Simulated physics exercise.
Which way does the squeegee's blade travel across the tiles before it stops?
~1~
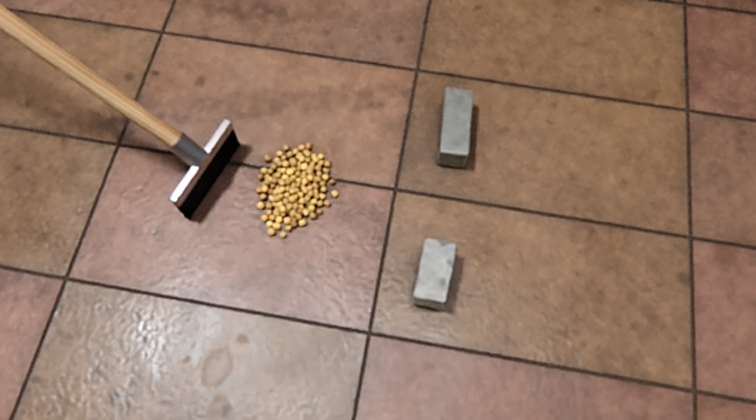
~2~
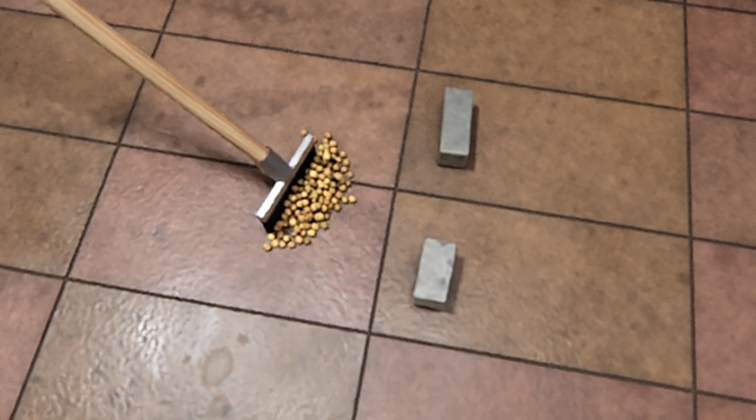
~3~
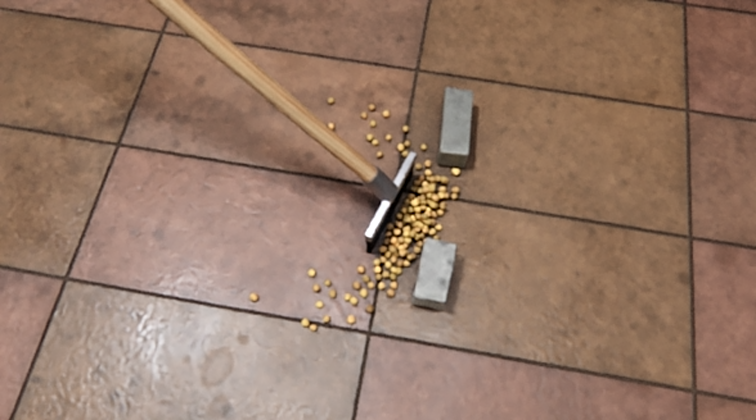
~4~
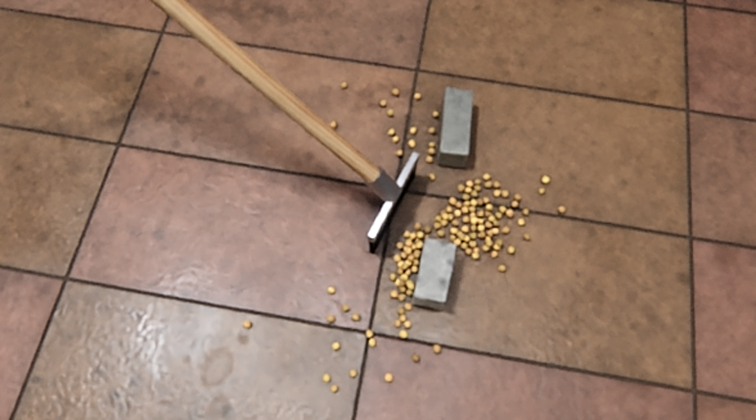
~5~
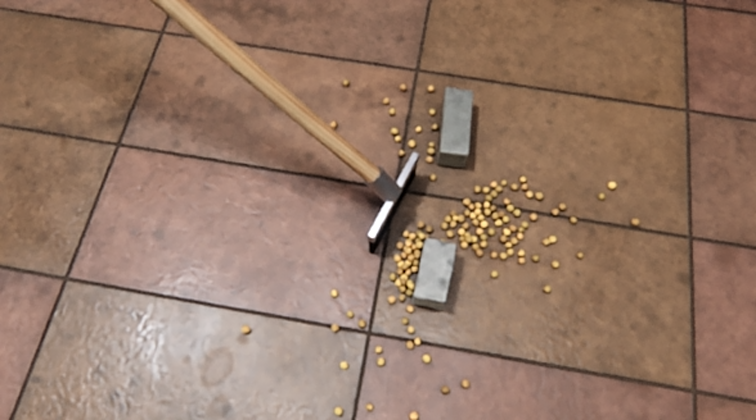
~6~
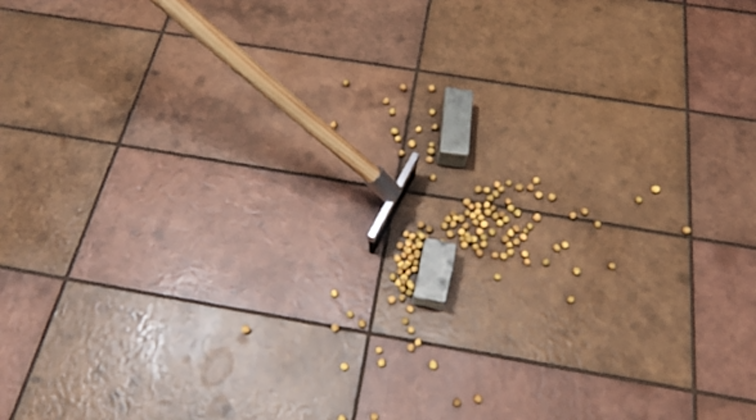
The blade travels to the right, pushing the yellow pieces toward the two grey blocks.
